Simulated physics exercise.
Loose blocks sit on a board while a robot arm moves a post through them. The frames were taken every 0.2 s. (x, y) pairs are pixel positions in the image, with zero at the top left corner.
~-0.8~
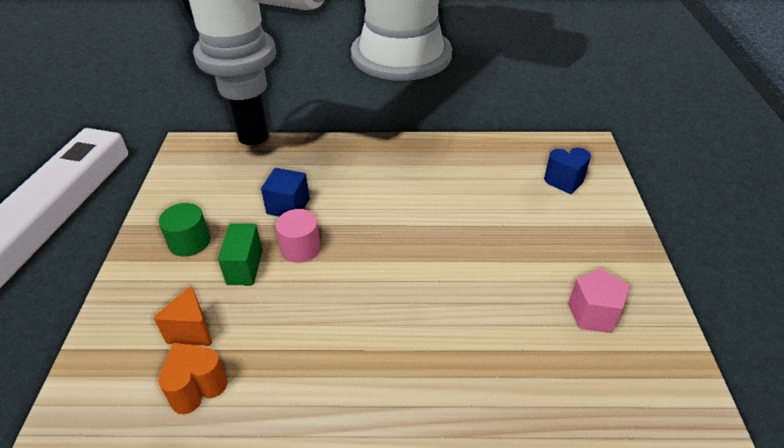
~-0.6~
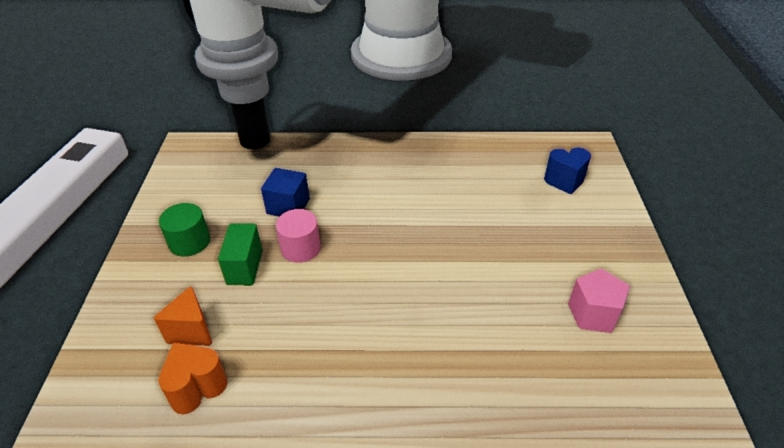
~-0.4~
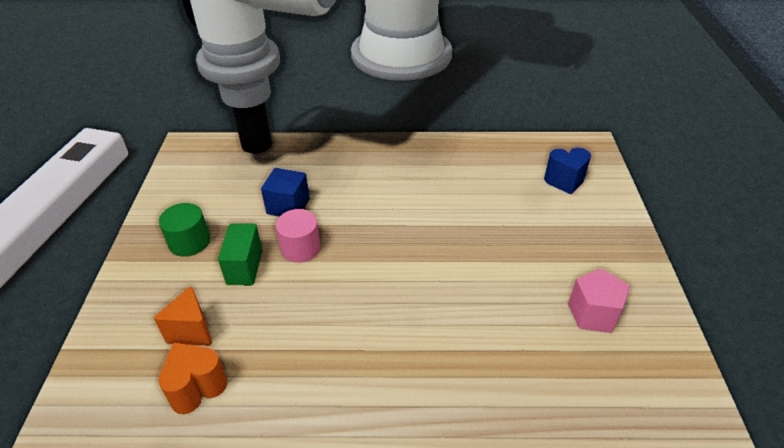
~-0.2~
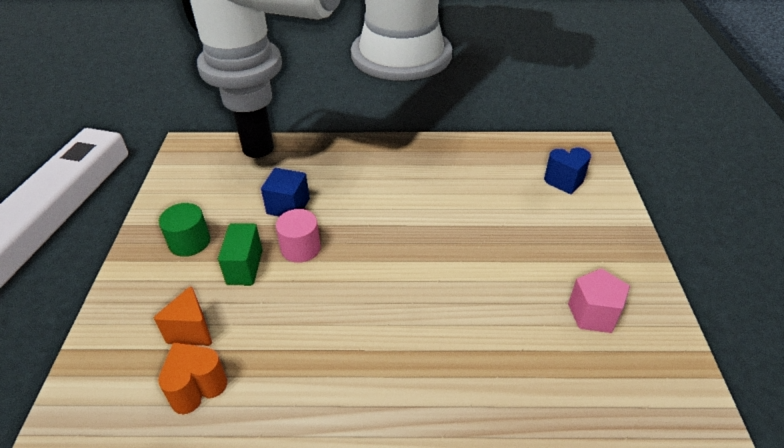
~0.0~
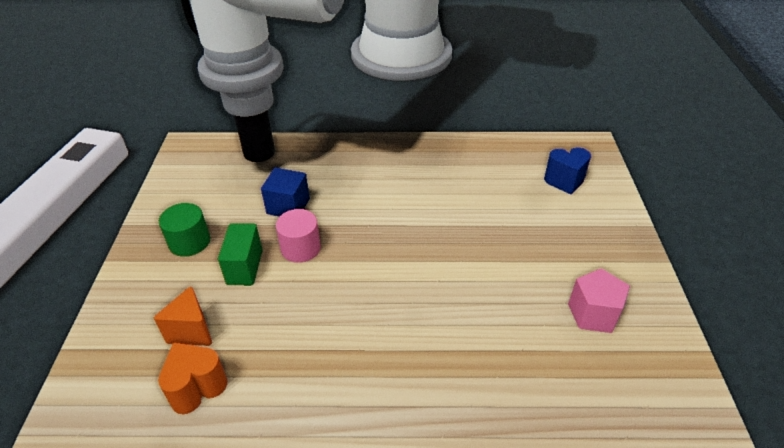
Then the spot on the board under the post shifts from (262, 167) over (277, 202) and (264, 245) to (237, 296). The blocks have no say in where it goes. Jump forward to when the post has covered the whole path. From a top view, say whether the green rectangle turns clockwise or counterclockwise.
From above, the turn goes clockwise.
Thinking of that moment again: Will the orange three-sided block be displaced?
My answer is yes.
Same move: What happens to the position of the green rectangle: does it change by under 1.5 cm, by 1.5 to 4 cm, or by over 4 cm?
That one ends up more than 4 cm from where it is now.
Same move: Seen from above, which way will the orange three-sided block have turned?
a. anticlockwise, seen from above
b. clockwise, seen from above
Option a.
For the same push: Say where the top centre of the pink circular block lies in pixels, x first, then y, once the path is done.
Near (314, 243).
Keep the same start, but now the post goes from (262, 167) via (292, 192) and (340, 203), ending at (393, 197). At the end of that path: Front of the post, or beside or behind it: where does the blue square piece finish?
It lies beside or behind the post.
The first path, step by step. One third of the way, post at (274, 188); blue square piece at (296, 198), turned 15° anticlockwise; pink circular block at (297, 225).
Two thirds of the way, post at (260, 231); green rectangle at (229, 251); blue square piece at (302, 212), turned 90° anticlockwise; pink circular block at (314, 243).
At the end, post at (232, 281); orange three-sided block at (155, 326), turned 65° anticlockwise; green rectangle at (182, 291), turned 60° clockwise; blue square piece at (302, 212), turned 90° anticlockwise; pink circular block at (314, 243).
